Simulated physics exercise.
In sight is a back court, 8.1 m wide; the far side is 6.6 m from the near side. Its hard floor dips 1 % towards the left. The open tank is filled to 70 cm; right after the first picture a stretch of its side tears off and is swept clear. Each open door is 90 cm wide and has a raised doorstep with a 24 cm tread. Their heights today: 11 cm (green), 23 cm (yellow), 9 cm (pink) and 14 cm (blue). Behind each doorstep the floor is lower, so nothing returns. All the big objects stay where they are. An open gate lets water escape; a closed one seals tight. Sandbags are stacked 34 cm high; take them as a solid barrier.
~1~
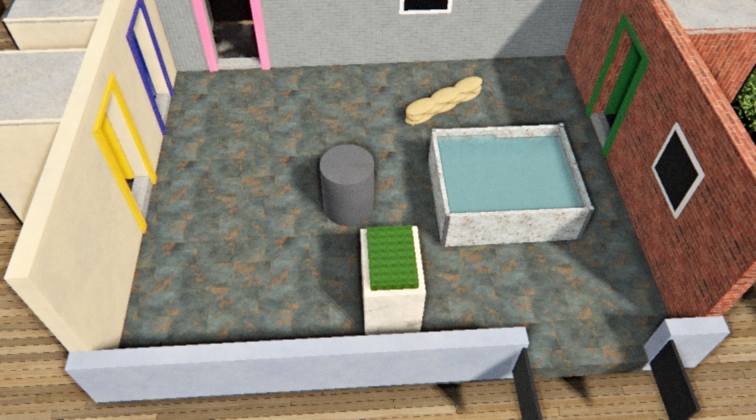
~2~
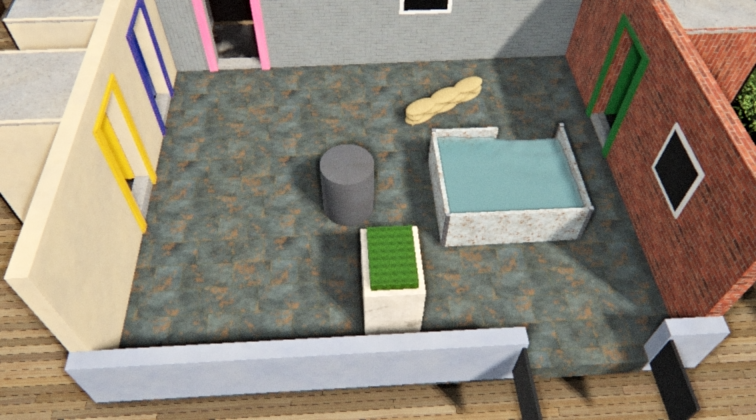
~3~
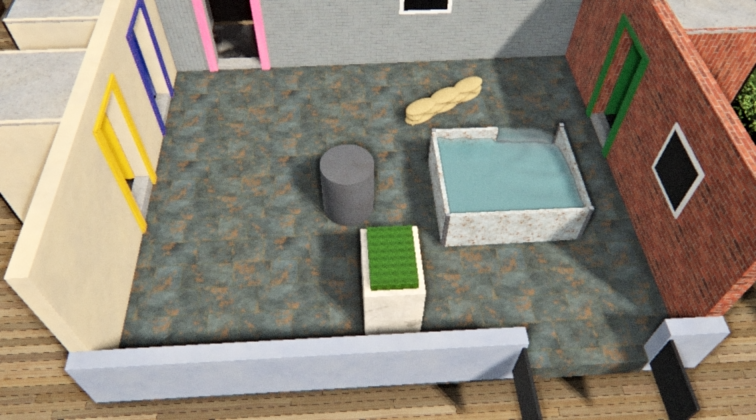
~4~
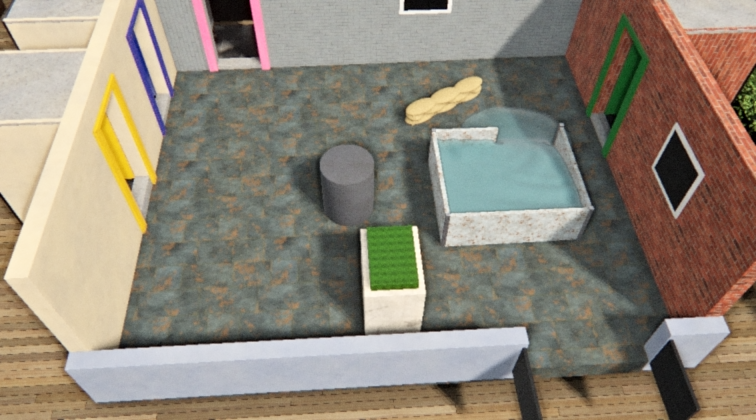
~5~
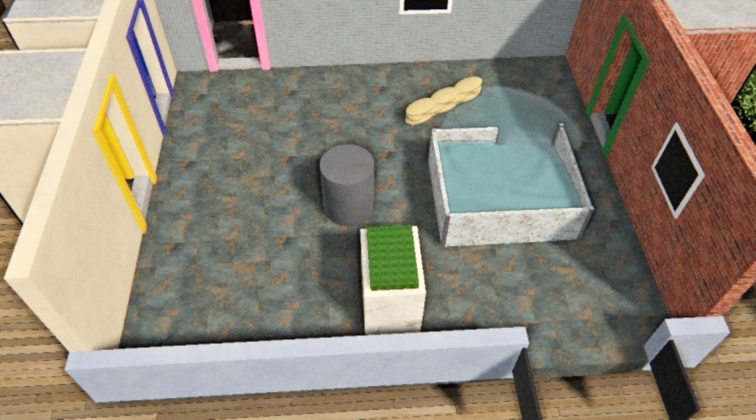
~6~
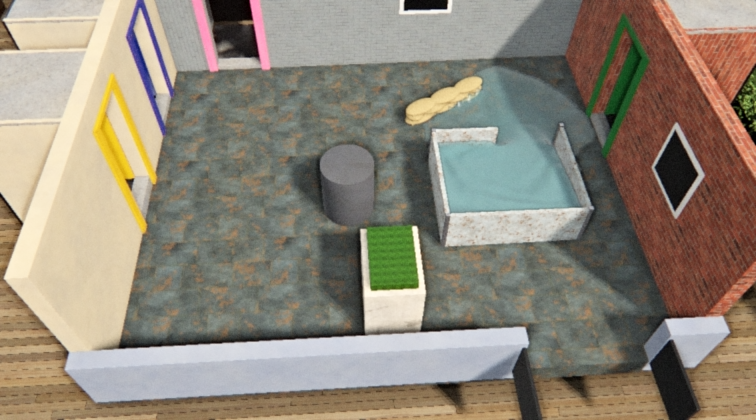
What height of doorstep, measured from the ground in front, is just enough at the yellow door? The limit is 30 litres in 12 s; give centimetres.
It would have to be roughly 6 cm high.
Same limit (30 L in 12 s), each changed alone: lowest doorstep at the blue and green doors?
About 8.5 cm at blue and 11.5 cm at green.
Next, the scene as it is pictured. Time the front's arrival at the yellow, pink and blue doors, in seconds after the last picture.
Arrival: Yellow 5.0 s, pink 2.8 s, blue 4.0 s.
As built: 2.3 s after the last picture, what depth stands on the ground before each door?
In cm: Green 11, yellow 0, pink 0, blue 0.
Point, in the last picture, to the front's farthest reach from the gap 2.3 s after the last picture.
Near (283, 70).
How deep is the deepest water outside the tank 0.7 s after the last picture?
About 45 cm.
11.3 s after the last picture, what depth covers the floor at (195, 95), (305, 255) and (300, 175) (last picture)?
Roughly 8, 2 and 3 cm, in turn.
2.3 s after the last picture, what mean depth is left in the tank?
Some 30 cm.
Then, 0.7 s after the last picture water covers 15 % of the floor, deepest (45 cm) near (559, 59); it has not reached the yellow door.
Then, 2.3 s after the last picture water covers 30 % of the floor, deepest (32 cm) near (501, 97); it has not reached the yellow door.
Then, 11.3 s after the last picture water covers 95 % of the floor, deepest (12 cm) near (113, 378); 8 cm at the yellow door, 0 litres in over its 23 cm doorstep.
At the yellow door as built, the water peaked near 11 cm, 7.3 s after the last picture.
With a doorstep of 5 cm, 50 litres would have come in within the 12 s; with 7 cm, 20 litres. So under 30 litres takes about 6 cm.
